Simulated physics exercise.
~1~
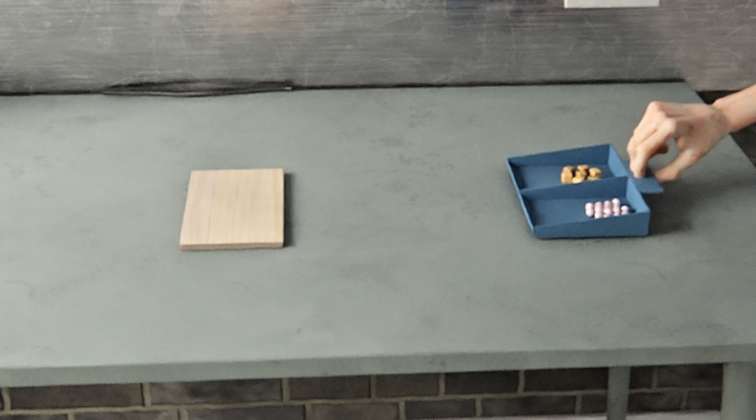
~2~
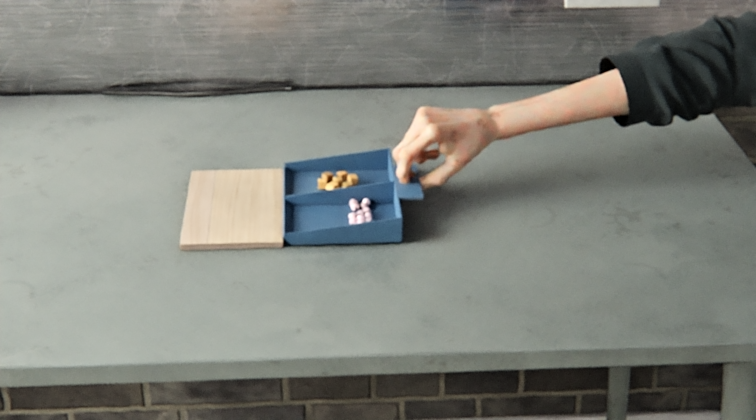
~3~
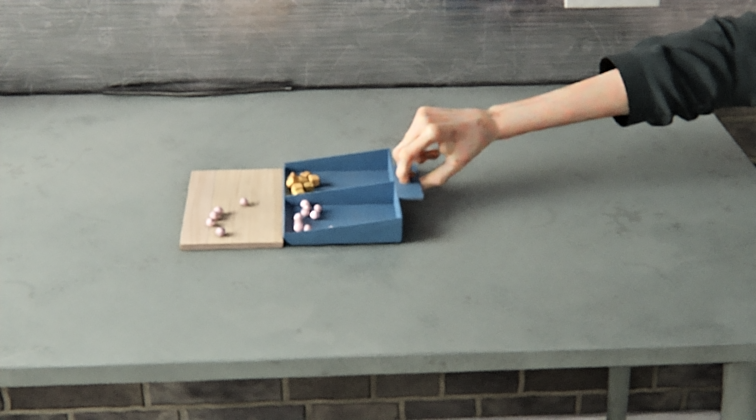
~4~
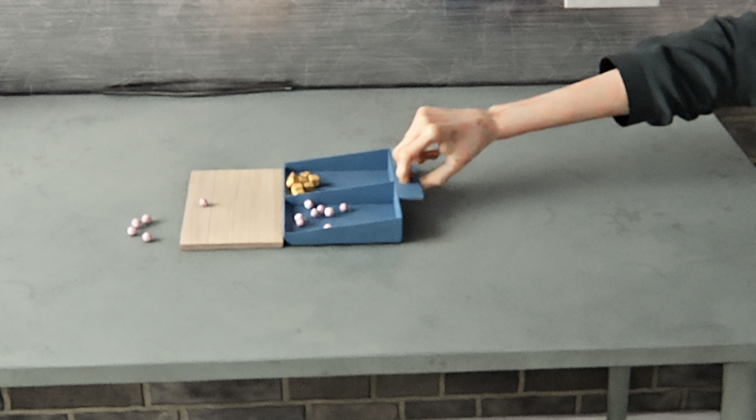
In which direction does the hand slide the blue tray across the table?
The hand slides the blue tray to the left, until it meets the wooden board.
